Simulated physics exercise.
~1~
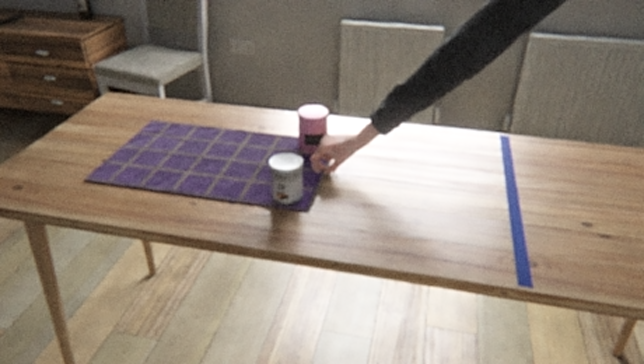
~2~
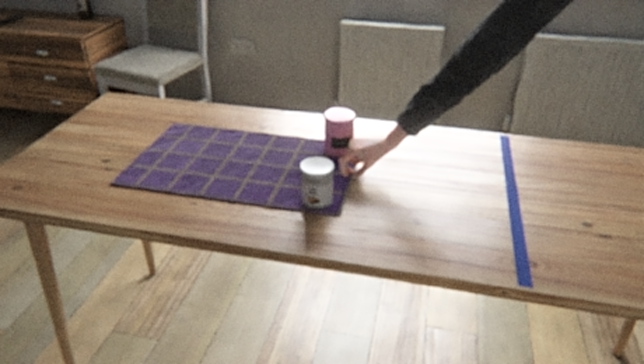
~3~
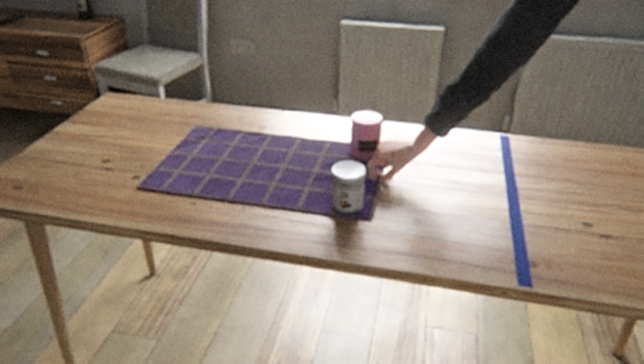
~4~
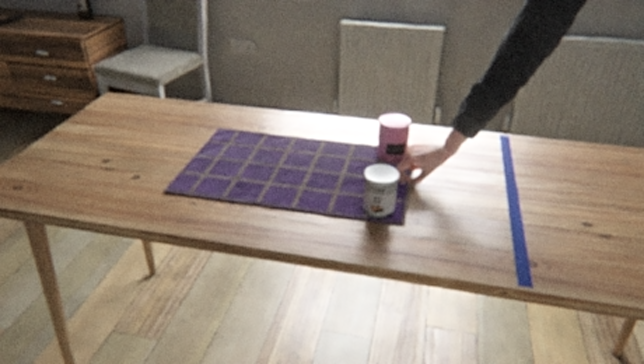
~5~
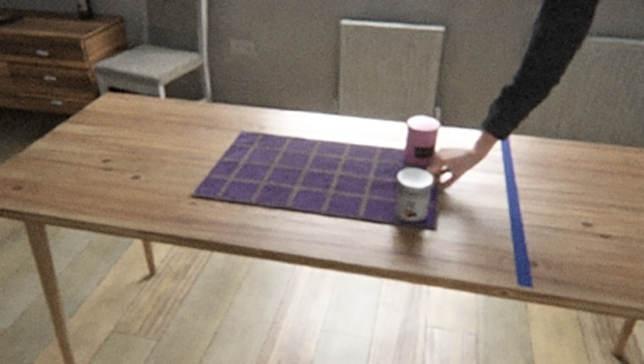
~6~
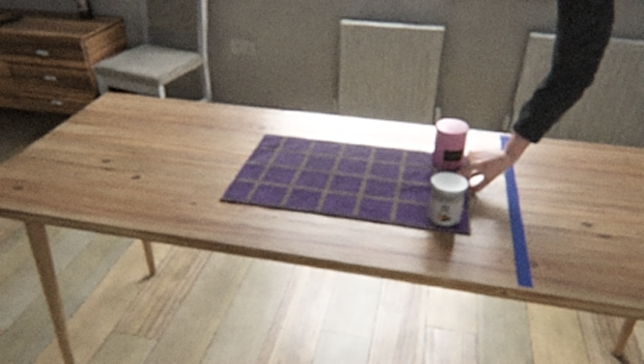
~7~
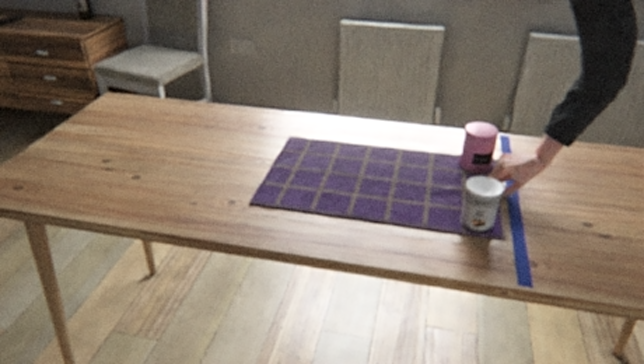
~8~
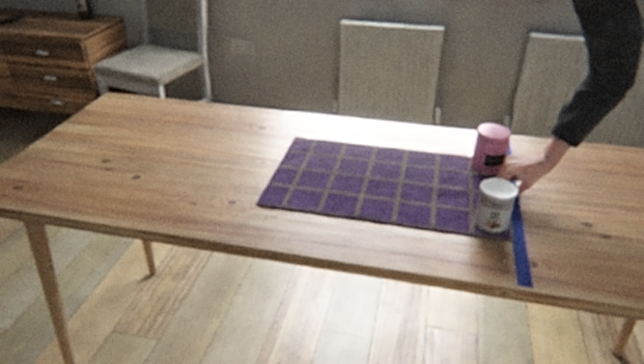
A hand pulled a purple checked cloth to the right along a wooden table, carrying a white tin and a pink jar, until its edge reached the blue tape, with both containers still standing upright on the cloth.
